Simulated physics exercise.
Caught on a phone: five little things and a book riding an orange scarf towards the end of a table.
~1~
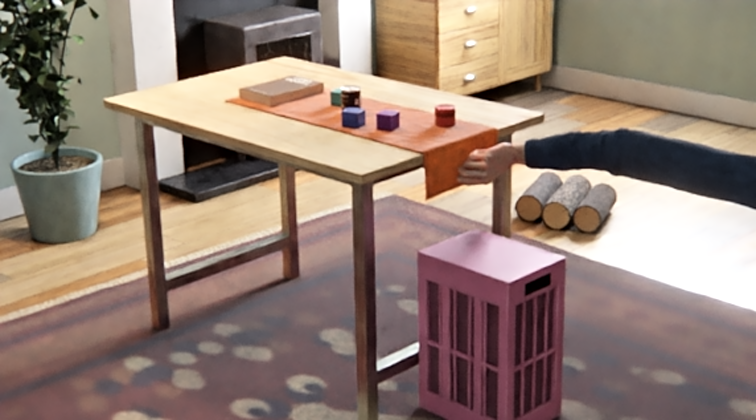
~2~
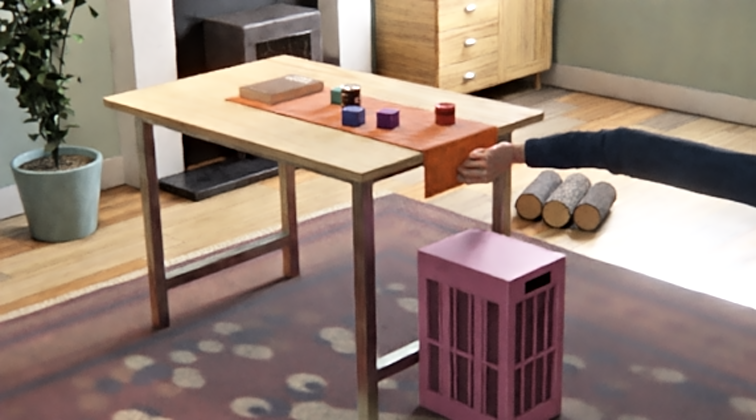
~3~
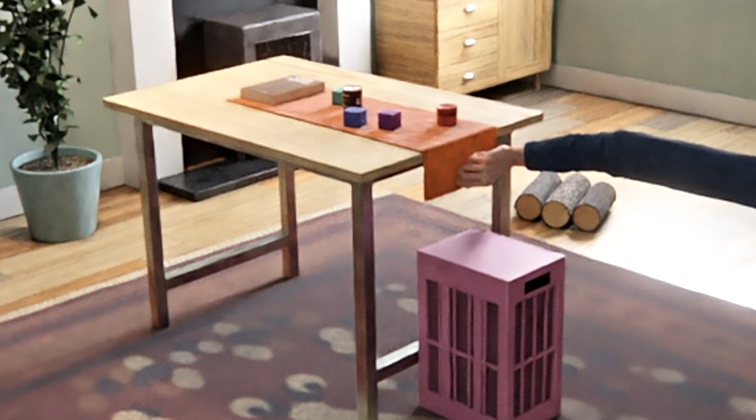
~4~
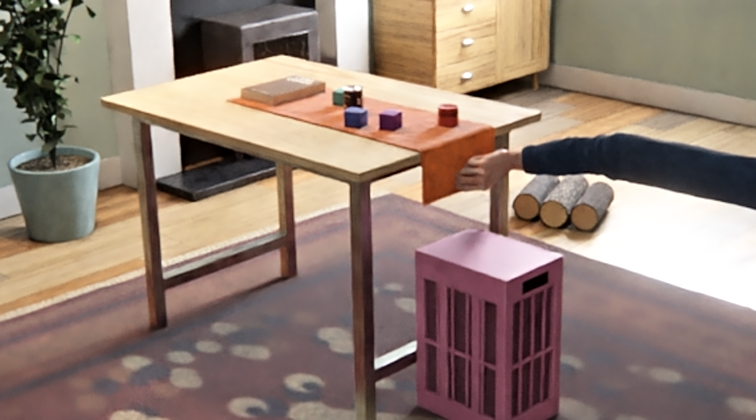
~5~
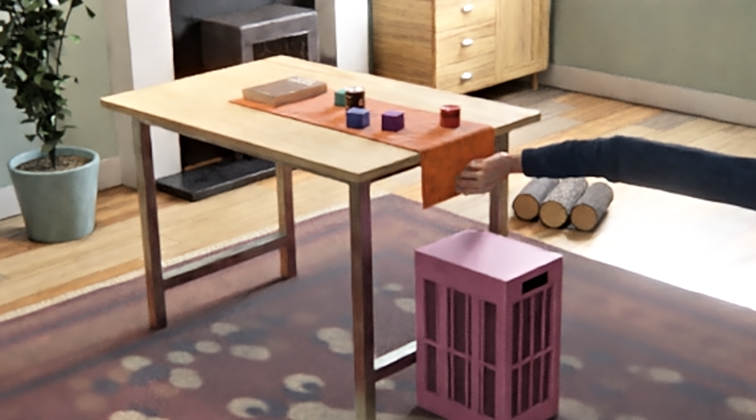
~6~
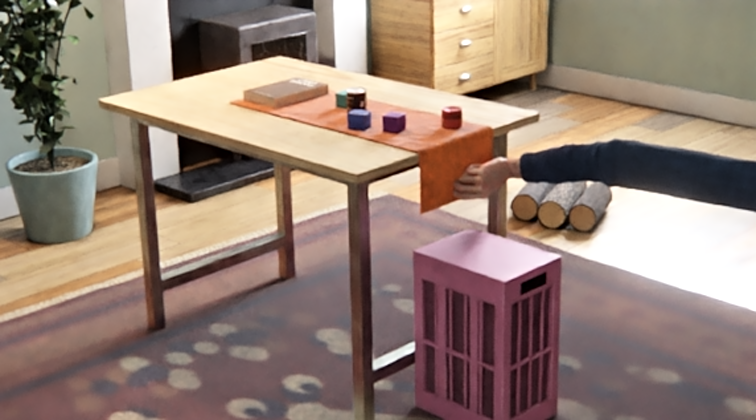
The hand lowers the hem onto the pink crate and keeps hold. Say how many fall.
The count of fallen things is one.
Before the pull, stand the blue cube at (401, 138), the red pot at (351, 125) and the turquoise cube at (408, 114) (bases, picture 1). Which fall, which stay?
The blue cube comes down, the red pot survives, the turquoise cube survives.
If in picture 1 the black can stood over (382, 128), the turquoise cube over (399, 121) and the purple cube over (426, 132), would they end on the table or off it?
The black can keeps its place on top; the turquoise cube remains up; the purple cube falls.
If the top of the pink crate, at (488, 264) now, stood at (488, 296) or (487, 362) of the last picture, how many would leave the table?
Over the edge go 2 and 4.
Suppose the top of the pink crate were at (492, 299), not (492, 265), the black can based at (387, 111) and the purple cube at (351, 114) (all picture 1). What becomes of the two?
The black can stays on, the purple cube does not fall.
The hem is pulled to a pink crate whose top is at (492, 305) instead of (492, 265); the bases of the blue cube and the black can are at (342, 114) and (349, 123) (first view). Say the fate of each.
The blue cube survives, the black can survives.
Early on, hem near (458, 217); all still up.
Midway, hem on the crate; red pot gone.
Finally, hem on the crate; red pot gone. It carries off one.
